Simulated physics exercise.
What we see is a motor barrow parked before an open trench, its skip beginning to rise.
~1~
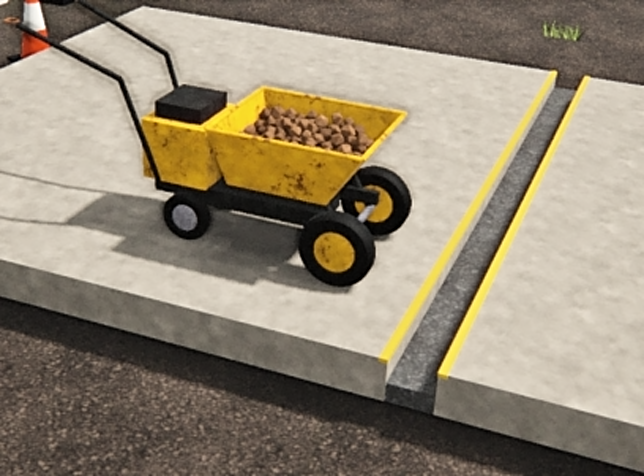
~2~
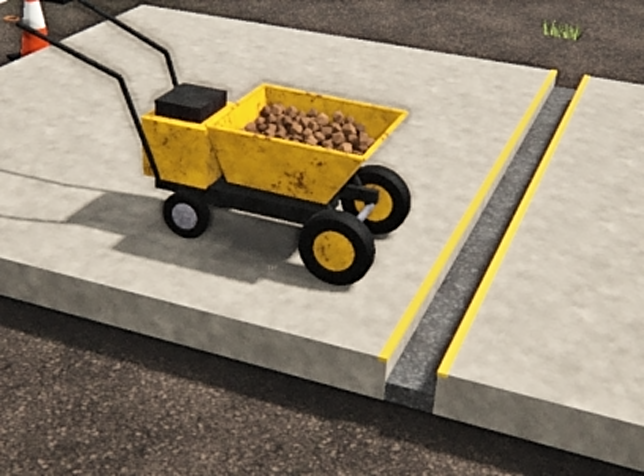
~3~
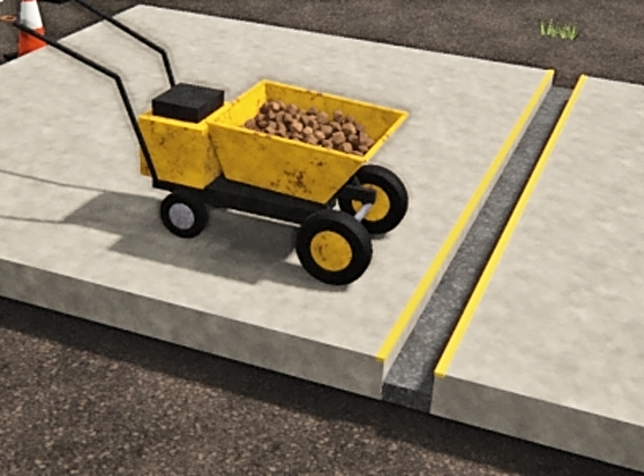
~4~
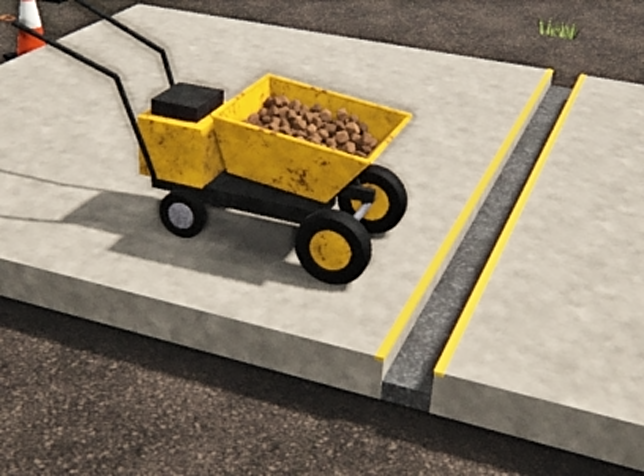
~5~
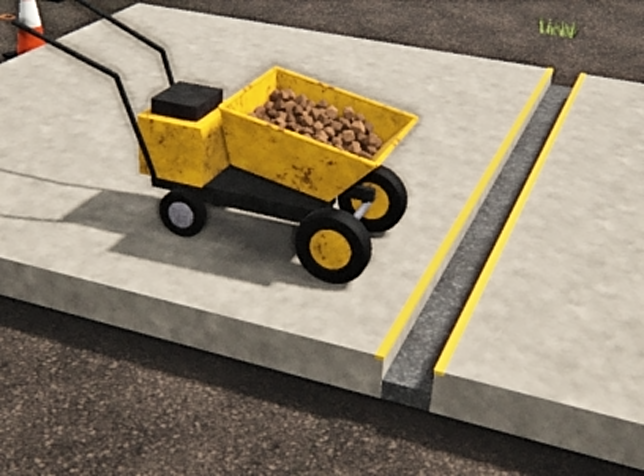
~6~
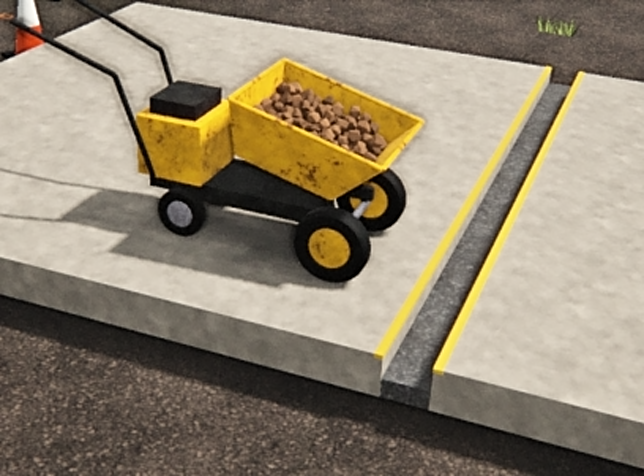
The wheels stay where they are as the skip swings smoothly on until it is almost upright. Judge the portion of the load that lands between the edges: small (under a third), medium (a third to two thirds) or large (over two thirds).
Medium.
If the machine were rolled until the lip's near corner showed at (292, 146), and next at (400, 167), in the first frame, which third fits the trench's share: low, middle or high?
First: Between a third and two thirds. Second: Below one third.
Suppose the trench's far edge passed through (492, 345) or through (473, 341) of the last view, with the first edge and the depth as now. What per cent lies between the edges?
Estimated share: Try 1 approx. 90 in a hundred, try 2 approx. 70 in a hundred.
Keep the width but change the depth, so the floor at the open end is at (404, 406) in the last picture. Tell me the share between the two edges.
Roughly 40 in a hundred.
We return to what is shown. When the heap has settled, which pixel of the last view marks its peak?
Near (496, 286).
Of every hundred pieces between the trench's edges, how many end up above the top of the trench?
I'd put it near 15 per cent.
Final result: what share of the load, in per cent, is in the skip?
Close to 0 per cent, give or take.
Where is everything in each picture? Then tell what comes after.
Lip of the skip (362, 160), level; top of the load (311, 128), clay clods; first edge of the trench (403, 326); far edge (459, 340), the trench under half as wide as the skip, and about half as deep as wide, in the first picture.
Lip of the skip (363, 159), level; top of the load (297, 130), in the second picture.
Lip of the skip (364, 161), tipped barely; top of the load (297, 128), in the third picture.
Lip of the skip (369, 163), tipped a little; top of the load (300, 125), in the fourth picture.
Lip of the skip (376, 166), tipped a little; top of the load (290, 121), in the fifth picture.
Lip of the skip (382, 170), tipped clearly; top of the load (296, 115); first edge of the trench (398, 322); far edge (454, 336), in the sixth picture.
Just after the last frame, skip tipped steeply; every one in the skip.
A moment on, skip tipped right over; the larger part in the skip; about a tenth in or heaped over the trench; about a tenth beyond it; about a tenth falling.
Further on, skip tipped right over; about a tenth in the skip; roughly a third in or heaped over the trench; roughly half beyond it.
When it is over, skip tipped right over; roughly half in or heaped over the trench; roughly half beyond it.
